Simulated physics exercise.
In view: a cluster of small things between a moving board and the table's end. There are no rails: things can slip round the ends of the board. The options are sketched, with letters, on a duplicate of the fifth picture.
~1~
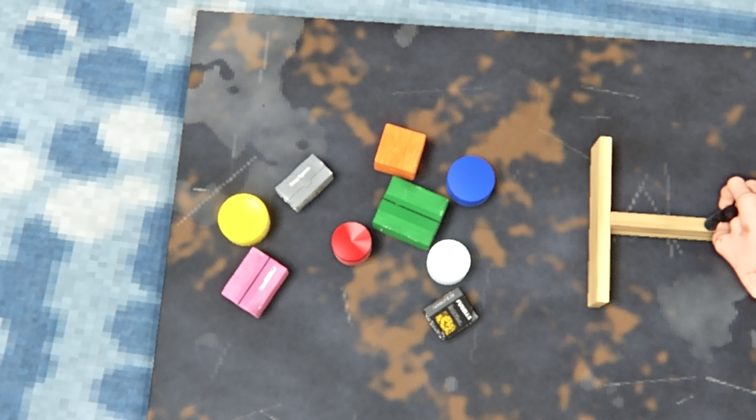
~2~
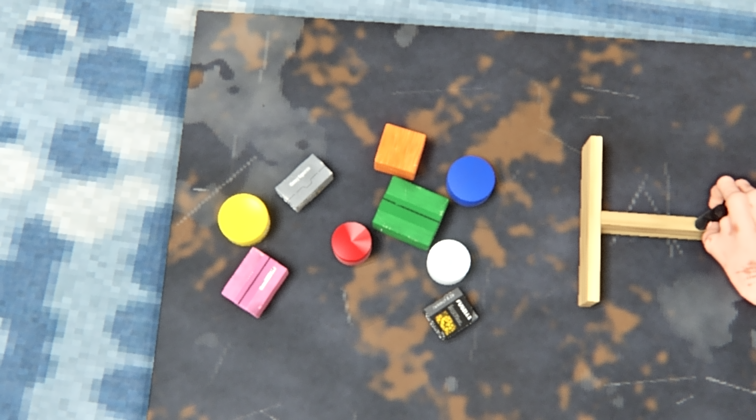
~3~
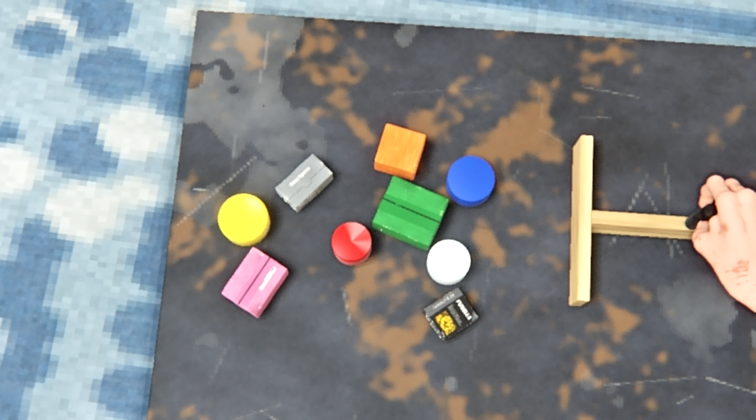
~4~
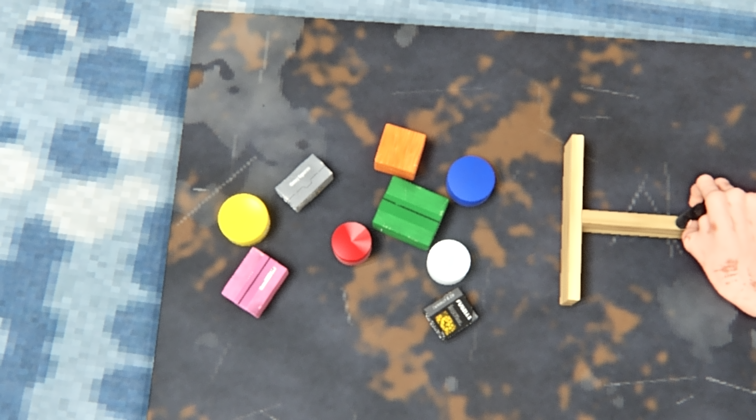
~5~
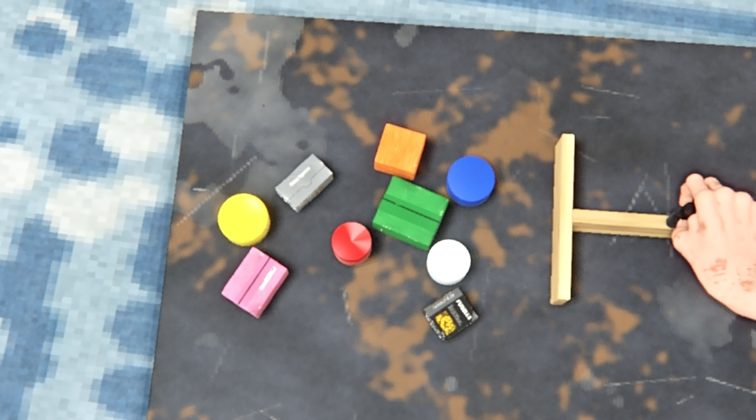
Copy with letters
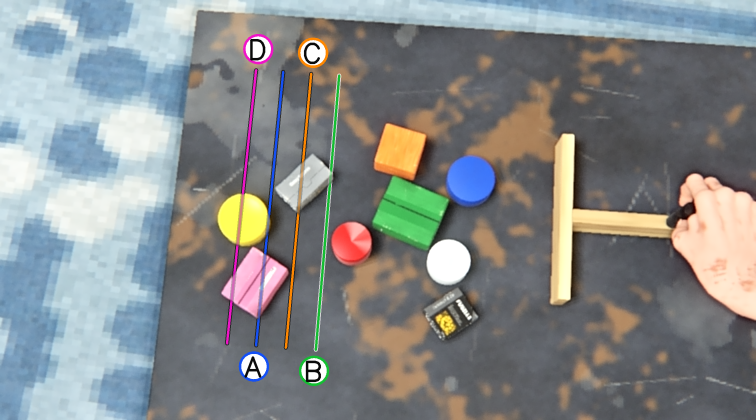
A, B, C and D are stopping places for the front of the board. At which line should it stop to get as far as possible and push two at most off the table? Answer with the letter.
As far as mark D.
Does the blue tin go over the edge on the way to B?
No.
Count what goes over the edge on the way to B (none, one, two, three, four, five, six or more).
The count is none.
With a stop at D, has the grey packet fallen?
Yes.
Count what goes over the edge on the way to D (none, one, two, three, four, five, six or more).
Two.
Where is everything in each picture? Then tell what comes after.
Yellow jar (245, 220); black packet (451, 315); grey packet (305, 184), in the first frame.
Board (595, 217); orange block (400, 152), in the second frame.
Board (586, 216); white tin (448, 262), in the third frame.
Board (576, 216); blue tin (470, 182), in the fourth frame.
Board (567, 215); yellow jar (245, 220); black packet (451, 315); grey packet (305, 184), in the fifth frame.
On the copy, A at (270, 204); B at (328, 208); C at (299, 206); D at (242, 202).
On D. First, board (449, 207); black packet (439, 319); orange block (387, 148).
Then, board (332, 199); yellow jar (227, 227); pink box (220, 295).
Finally, board (242, 193); yellow jar over the edge; grey packet over the edge; two fallen.
By contrast, A is within the limit but short; B is within the limit but short; C is within the limit but short.
